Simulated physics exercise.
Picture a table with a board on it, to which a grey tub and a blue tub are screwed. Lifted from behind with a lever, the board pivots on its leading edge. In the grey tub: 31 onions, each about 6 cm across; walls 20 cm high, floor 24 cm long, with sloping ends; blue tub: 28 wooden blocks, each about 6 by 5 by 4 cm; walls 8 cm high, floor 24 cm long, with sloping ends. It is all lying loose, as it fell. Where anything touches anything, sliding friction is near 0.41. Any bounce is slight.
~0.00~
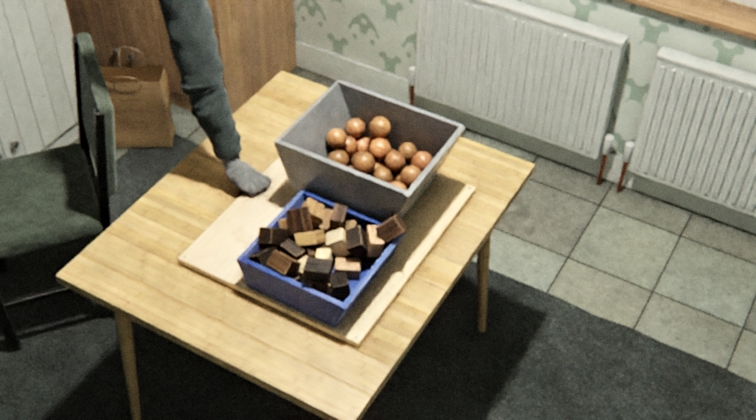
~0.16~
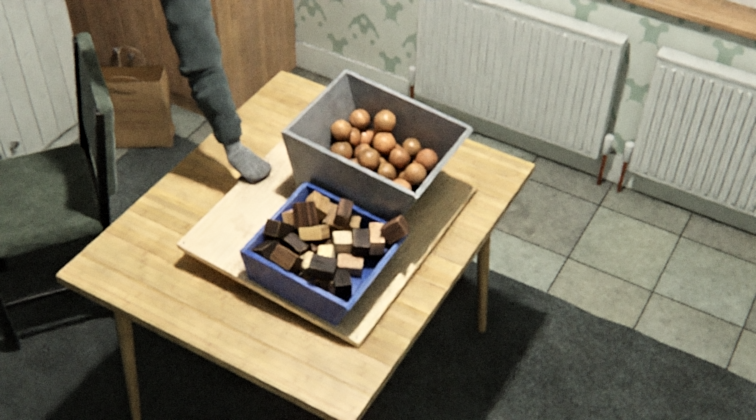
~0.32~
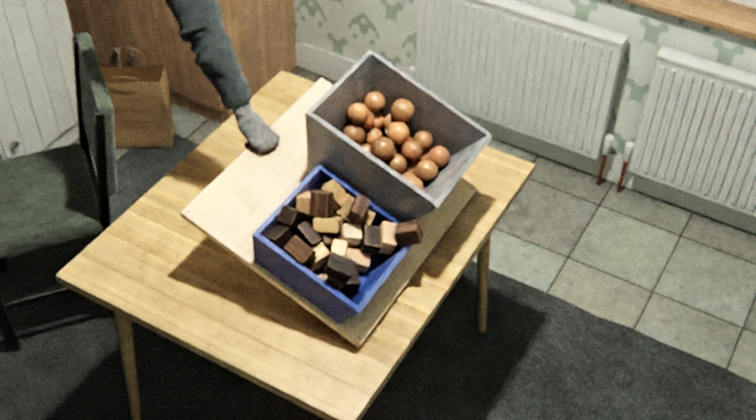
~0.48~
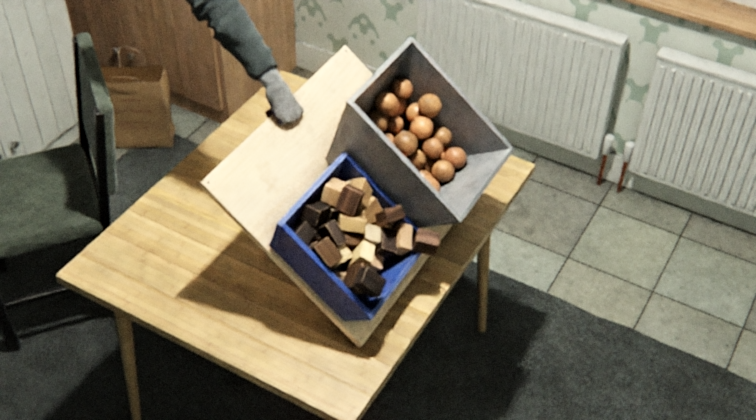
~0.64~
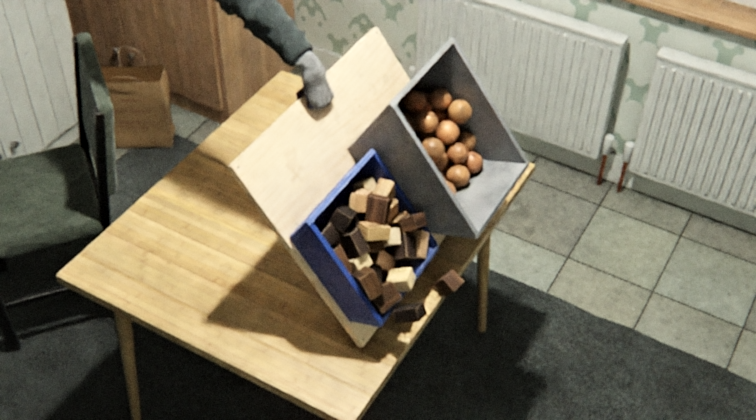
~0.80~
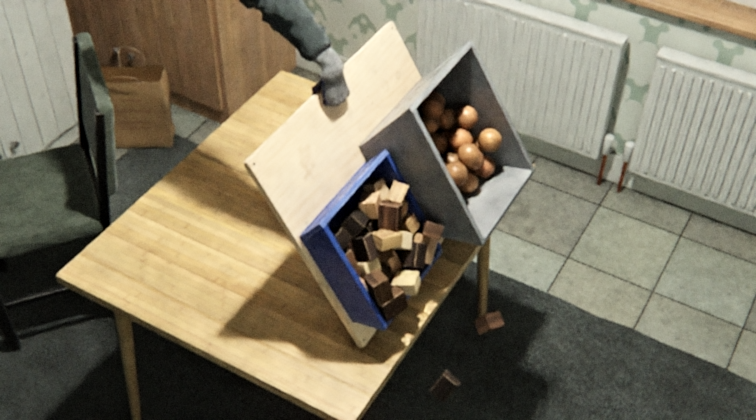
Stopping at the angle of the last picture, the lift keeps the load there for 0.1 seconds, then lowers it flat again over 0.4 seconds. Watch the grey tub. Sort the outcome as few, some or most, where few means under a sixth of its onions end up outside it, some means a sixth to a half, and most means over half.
Few.
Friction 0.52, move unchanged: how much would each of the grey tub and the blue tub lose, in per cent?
Grey tub 10, blue tub 30 per cent.
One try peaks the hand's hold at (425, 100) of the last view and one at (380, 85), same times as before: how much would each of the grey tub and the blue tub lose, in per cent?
The grey tub would lose 90 per cent in the first try and 50 per cent in the second, the blue tub 100 and then 80 per cent.
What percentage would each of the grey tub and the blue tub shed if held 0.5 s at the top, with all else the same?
Grey tub 10%, blue tub 10%.
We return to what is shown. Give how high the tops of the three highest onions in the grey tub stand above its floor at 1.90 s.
That is close to 12 centimetres.
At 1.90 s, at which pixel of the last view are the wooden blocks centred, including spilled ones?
Near (338, 259).
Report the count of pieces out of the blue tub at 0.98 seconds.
The blue tub is at around 2.
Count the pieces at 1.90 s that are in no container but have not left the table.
Roughly 2 of them.
After 0.98 s, tilt 51°; grey tub 31 in, 0 out and blue tub 26 in, 2 out.
After 1.20 s, tilt 9°; grey tub 29 in, 2 out and blue tub 25 in, 3 out.
After 1.51 s, tilt 0°; grey tub 29 in, 2 out and blue tub 25 in, 3 out.
Final count (at 1.90 s), grey tub 29 in, 2 out and blue tub 25 in, 3 out. Asked share, 2 of 31, 6 per cent.
